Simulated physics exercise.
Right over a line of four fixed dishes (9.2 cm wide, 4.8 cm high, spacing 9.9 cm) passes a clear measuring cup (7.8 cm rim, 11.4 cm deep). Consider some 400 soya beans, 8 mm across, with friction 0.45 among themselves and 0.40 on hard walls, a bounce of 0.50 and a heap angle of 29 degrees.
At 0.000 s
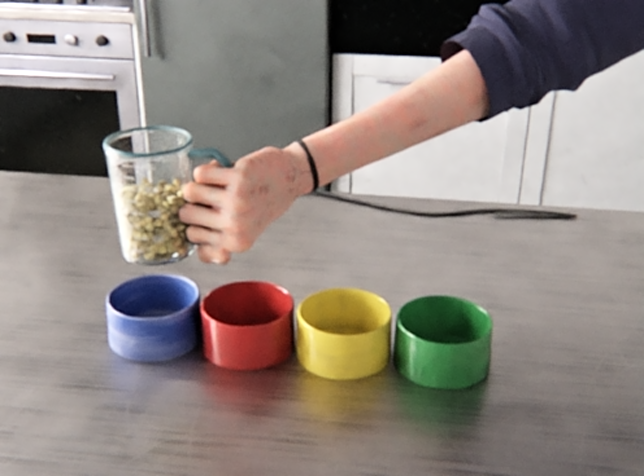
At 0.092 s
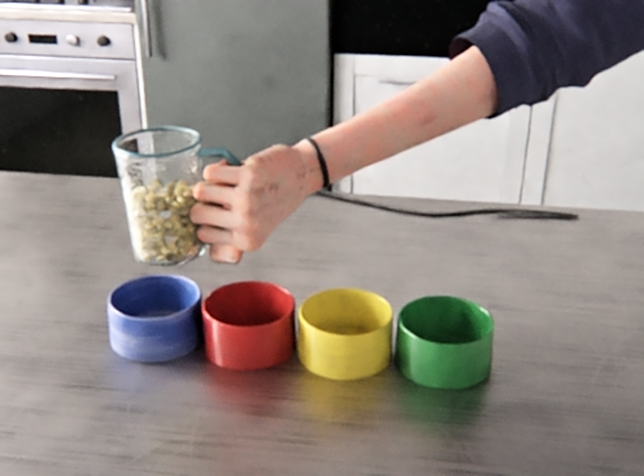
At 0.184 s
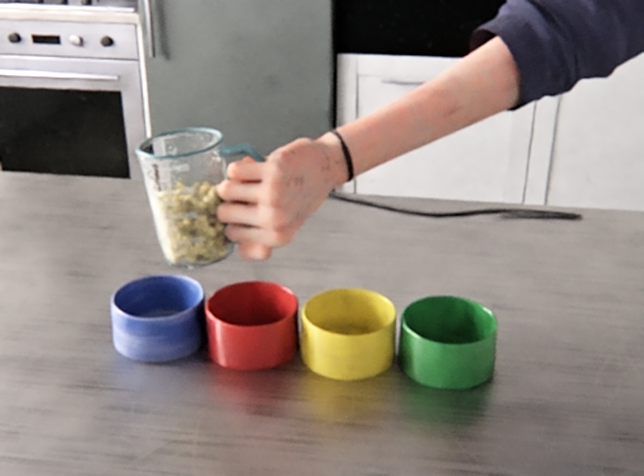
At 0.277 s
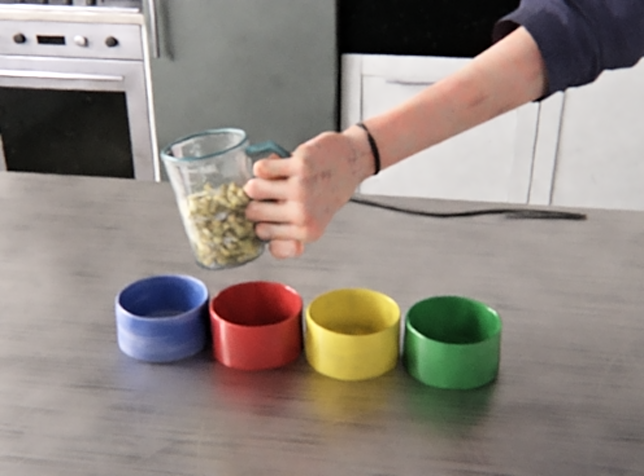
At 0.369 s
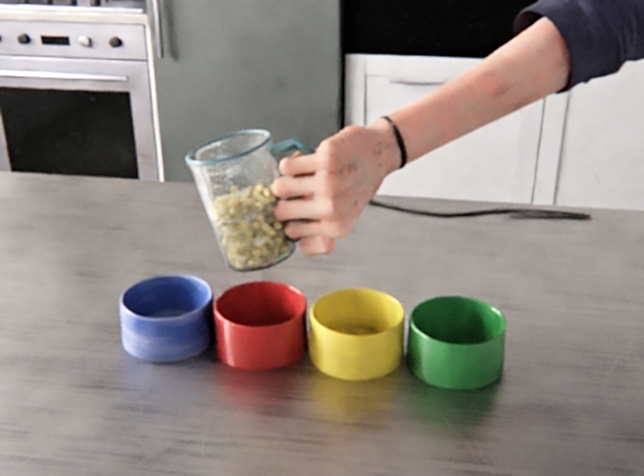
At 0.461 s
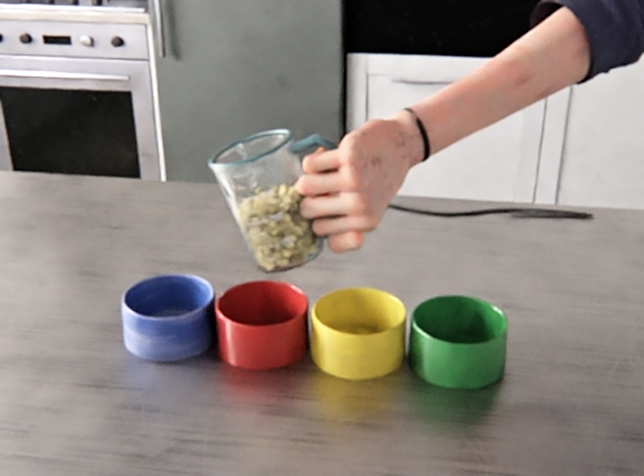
The video shows a hand holding a clear measuring cup partly filled with small pale beans above a row of blue, red, yellow and green dishes, moving it to the right while gradually tilting it to the left.
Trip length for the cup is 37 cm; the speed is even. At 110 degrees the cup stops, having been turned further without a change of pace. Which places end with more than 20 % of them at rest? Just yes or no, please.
In short: Red no, blue no, green yes, yellow no, counter no.
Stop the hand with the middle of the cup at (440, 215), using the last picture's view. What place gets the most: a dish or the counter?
Yellow.
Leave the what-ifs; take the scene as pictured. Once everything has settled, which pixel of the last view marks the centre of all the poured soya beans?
(455, 336) or so.
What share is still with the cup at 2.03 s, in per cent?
100 %.
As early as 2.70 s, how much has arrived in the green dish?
Estimate to date: Some 55 %.
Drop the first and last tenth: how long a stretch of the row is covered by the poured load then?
Some 5 centimetres.
Then, at 1.40 s, tilt 61 degrees; cup holds 100 %.
After 2.03 s, tilt 89 degrees; cup holds 100 %.
After 2.70 s, tilt 110 degrees; cup holds 40 %, green 55 %.
In the end, at 3.8 s, red 0 %, blue 0 %, green 100 %, yellow 0 %, counter 0 %.
